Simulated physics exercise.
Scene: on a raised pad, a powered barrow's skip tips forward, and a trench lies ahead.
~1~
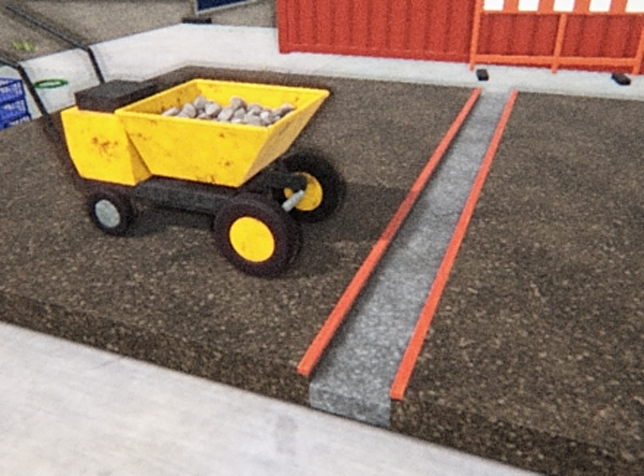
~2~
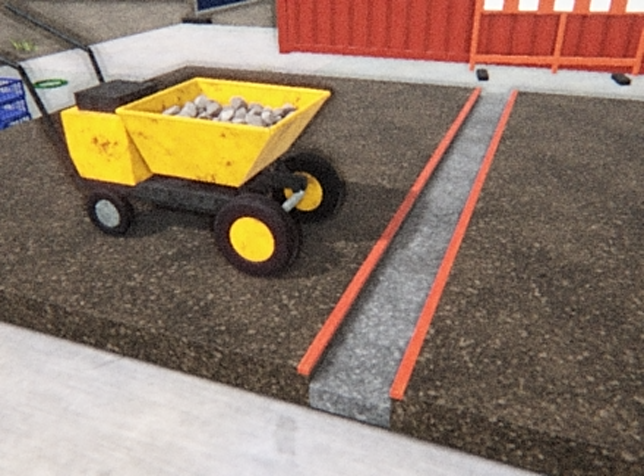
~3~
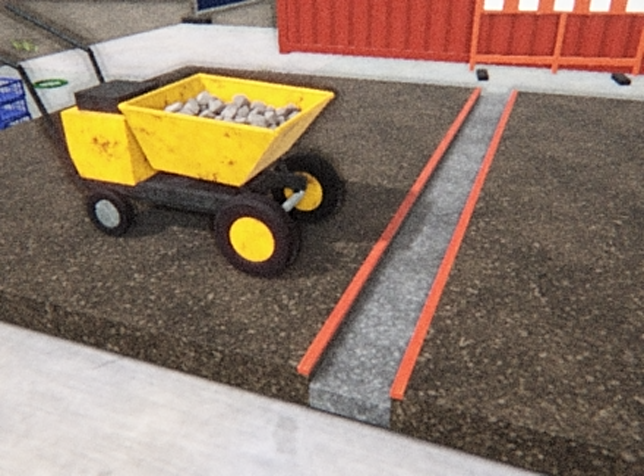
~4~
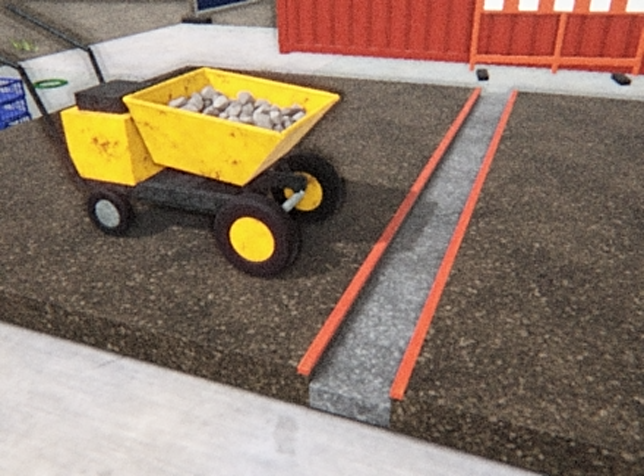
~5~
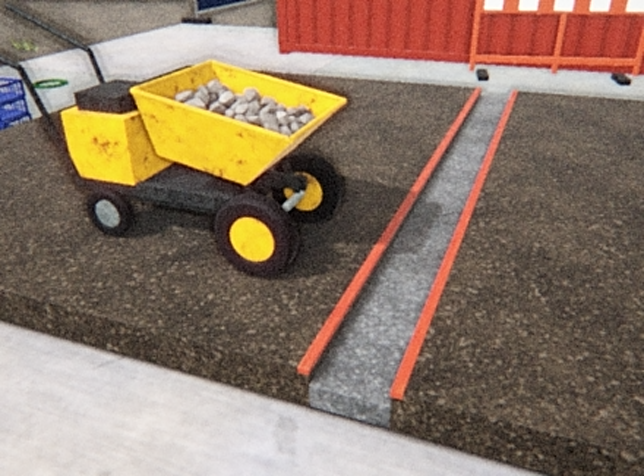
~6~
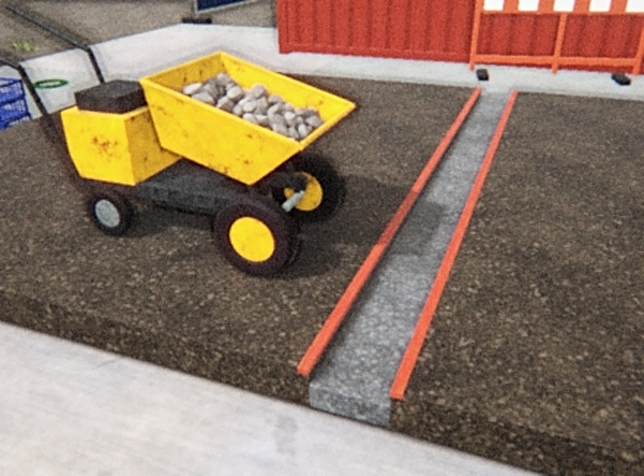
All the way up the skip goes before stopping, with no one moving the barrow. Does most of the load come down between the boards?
Yes.
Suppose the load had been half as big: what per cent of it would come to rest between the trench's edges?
Around 90 %.
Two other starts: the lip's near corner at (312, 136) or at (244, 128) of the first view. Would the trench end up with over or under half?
A minority at the first place, then a majority at the second.
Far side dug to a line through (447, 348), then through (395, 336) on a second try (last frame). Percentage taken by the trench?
Lab note: Try one about 90 %, try two about 50 %.
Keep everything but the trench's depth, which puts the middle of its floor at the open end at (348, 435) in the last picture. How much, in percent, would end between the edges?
90 %.
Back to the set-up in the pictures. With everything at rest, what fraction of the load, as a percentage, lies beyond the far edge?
15 %.
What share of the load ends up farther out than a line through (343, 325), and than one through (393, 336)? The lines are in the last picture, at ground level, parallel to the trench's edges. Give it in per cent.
Close to 100 and 40 per cent respectively.
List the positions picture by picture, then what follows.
The first frame shows lip of the skip near (269, 131), level; top of the load near (227, 116), broken stones; first edge of the trench near (332, 322); far edge near (417, 341), the trench over half as wide as the skip, and shallow for its width.
The second frame shows lip of the skip near (271, 132), level; top of the load near (228, 116).
The third frame shows lip of the skip near (275, 133), tipped barely; top of the load near (218, 124).
The fourth frame shows lip of the skip near (282, 136), tipped a little; top of the load near (212, 114).
The fifth frame shows lip of the skip near (290, 140), tipped a little; top of the load near (217, 110).
The sixth frame shows lip of the skip near (300, 147), tipped clearly; top of the load near (207, 107); first edge of the trench near (332, 322); far edge near (417, 341).
Shortly afterwards, skip tipped steeply; the whole lot in the skip.
Next, skip tipped steeply; all but a few in the skip; a little in or heaped over the trench; only a few falling.
Some moments later, skip tipped right over; a little in the skip; the bulk in or heaped over the trench; a little beyond it.
In the end, skip tipped right over; only a few short of the trench; the bulk in or heaped over the trench; near a quarter beyond it.
